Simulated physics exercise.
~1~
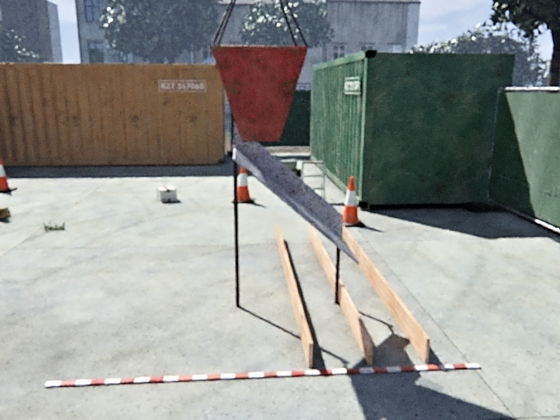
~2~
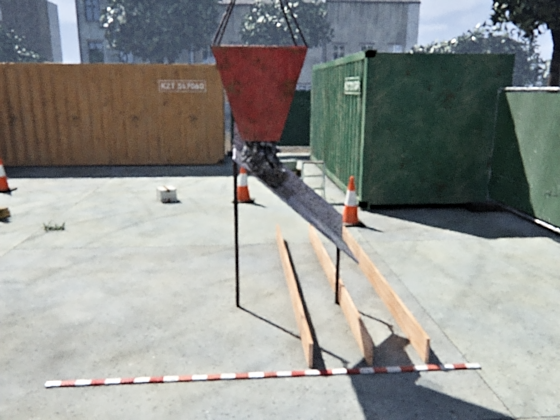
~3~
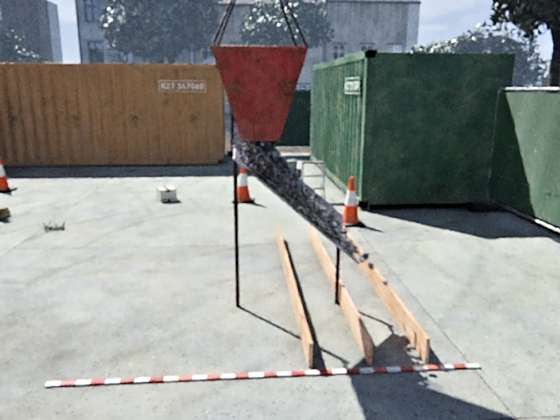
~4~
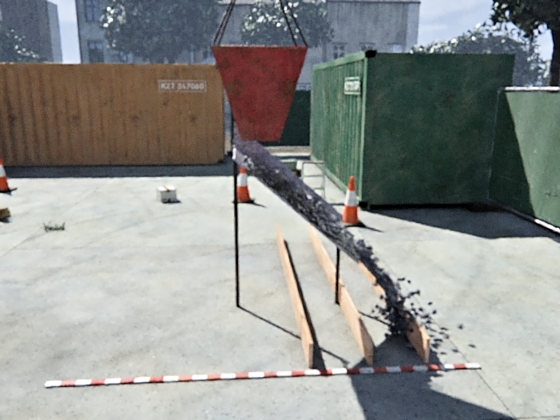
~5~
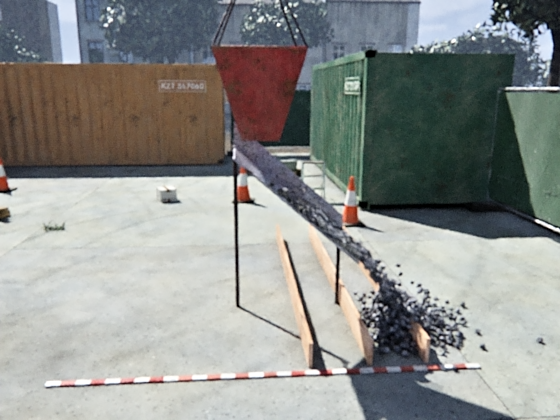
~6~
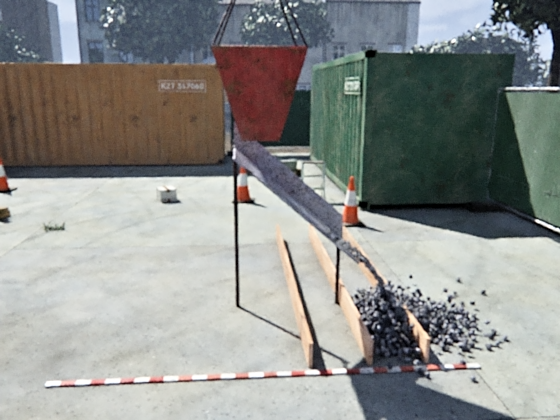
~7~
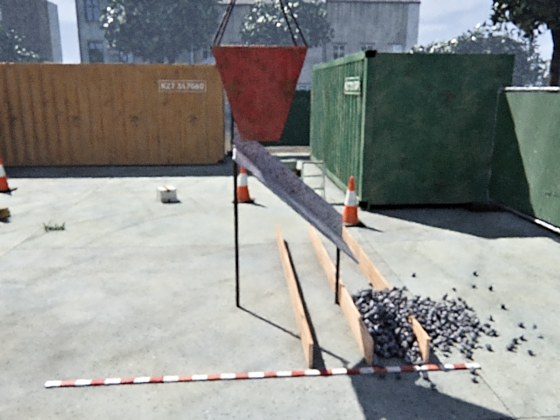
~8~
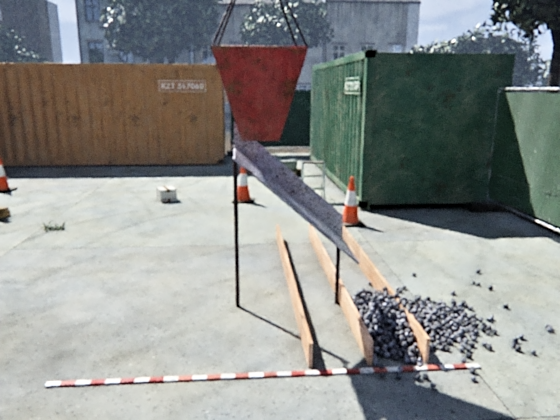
A sunlit concrete yard is seen from a fixed, slightly raised viewpoint, with an orange-brown container at the back left, green containers on the right and traffic cones between. A red hopper hangs over a sloping steel slide on thin legs, with three wooden boards and a red-and-white staff on the ground. Dark crushed stones drop from the hopper onto the slide and run down to the right. They pour off its lower end, bounce and spread around the right-hand board. The slide empties, and the stones settle in a heap, mostly in the right bay, with many scattered beyond it.
